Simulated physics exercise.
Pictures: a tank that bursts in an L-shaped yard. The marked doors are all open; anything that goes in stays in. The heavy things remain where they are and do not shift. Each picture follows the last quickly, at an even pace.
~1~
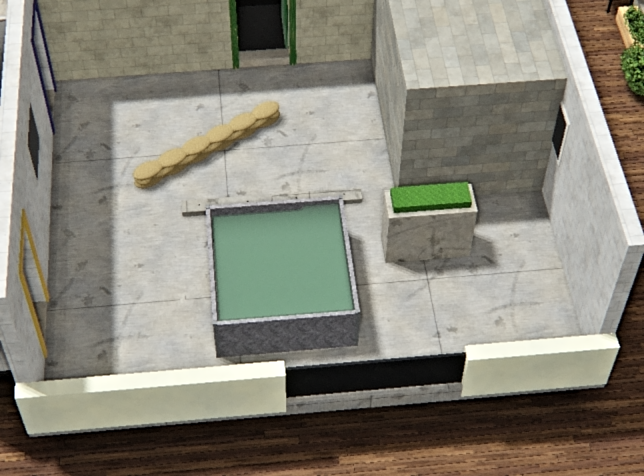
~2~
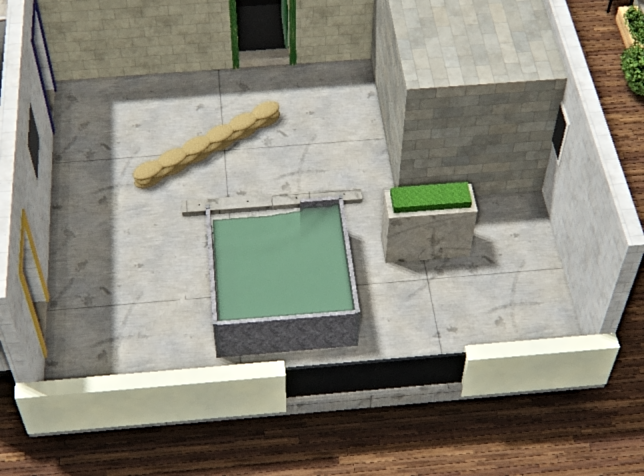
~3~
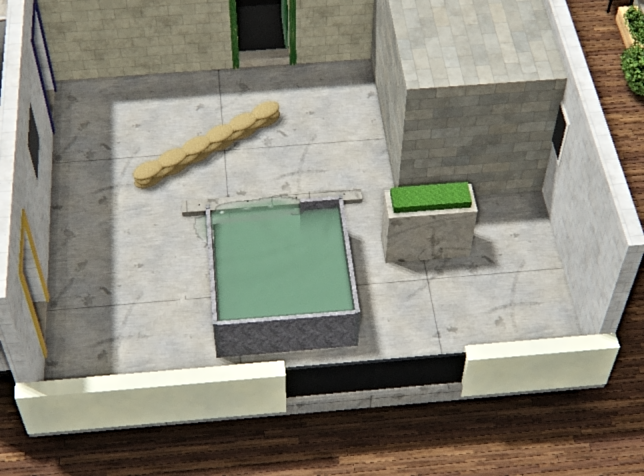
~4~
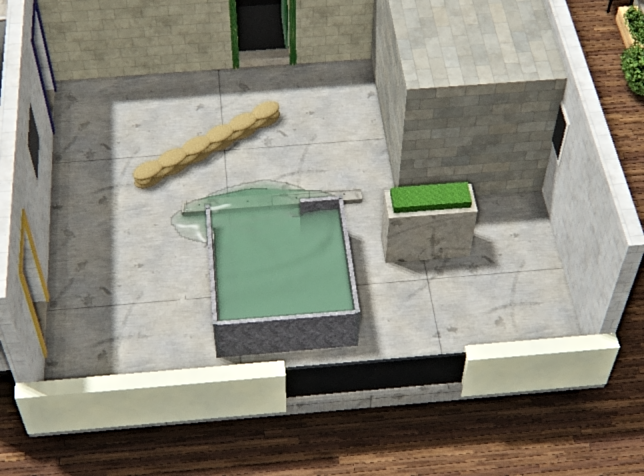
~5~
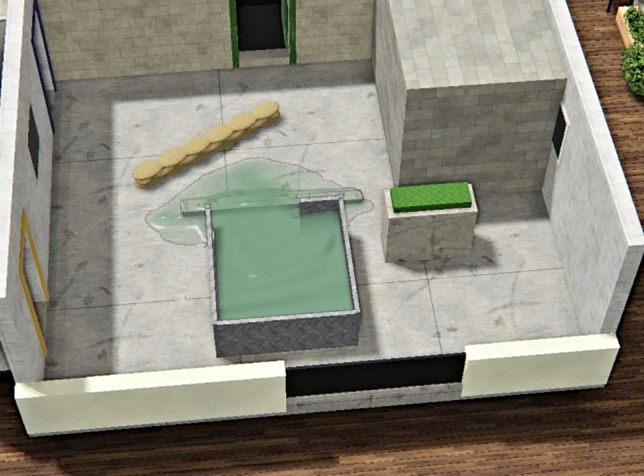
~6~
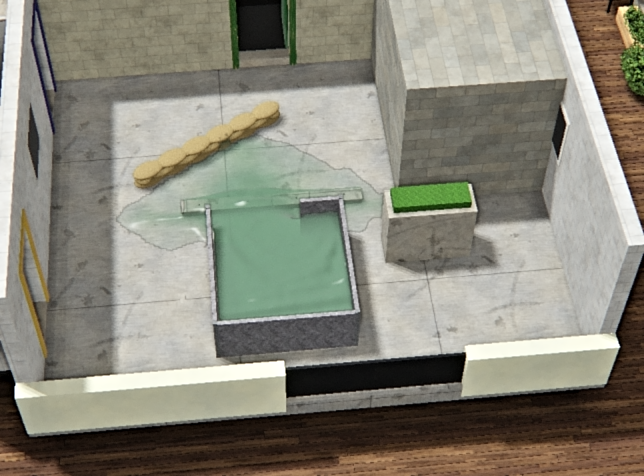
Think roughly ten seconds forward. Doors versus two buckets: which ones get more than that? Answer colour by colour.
The yellow door gets more, the green door gets no more, the blue door gets more.
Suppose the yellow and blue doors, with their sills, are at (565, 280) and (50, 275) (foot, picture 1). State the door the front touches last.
The one in yellow, I'd say.
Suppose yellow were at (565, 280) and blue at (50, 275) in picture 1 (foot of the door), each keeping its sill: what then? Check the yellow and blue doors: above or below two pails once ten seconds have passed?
As it turns out, the yellow door keeps clear and so does the blue door, which spills past too.
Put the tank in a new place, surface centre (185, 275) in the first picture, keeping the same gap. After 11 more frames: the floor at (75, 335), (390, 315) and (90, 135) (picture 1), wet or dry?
Point by point: Still bare; still bare; swamped.
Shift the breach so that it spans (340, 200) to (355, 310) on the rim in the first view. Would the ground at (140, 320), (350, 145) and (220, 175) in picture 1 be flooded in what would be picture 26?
Untouched, soaked, untouched.
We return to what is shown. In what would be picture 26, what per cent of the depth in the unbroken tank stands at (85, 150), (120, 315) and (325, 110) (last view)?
I'd put them at close to 4 per cent, then 2 per cent, then 16 per cent.
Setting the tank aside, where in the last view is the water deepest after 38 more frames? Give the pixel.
About (54, 142).
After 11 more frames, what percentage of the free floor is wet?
Roughly 45 per cent.
A moment on, water covers 35 % of the floor; the yellow door not reached, the green door not reached, the blue door not reached.
Next, water covers 45 % of the floor; the yellow door not reached, the green door wet at the sill, nothing in, the blue door not reached.
Then, water covers 60 % of the floor; the yellow door under two buckets in, the green door wet at the sill, nothing in, the blue door wet at the sill, nothing in.
Later, water covers 85 % of the floor; the yellow door over two buckets in, the green door wet at the sill, nothing in, the blue door over two buckets in.
In the end, water covers 95 % of the floor; the yellow door over two buckets in, the green door wet at the sill, nothing in, the blue door over two buckets in.
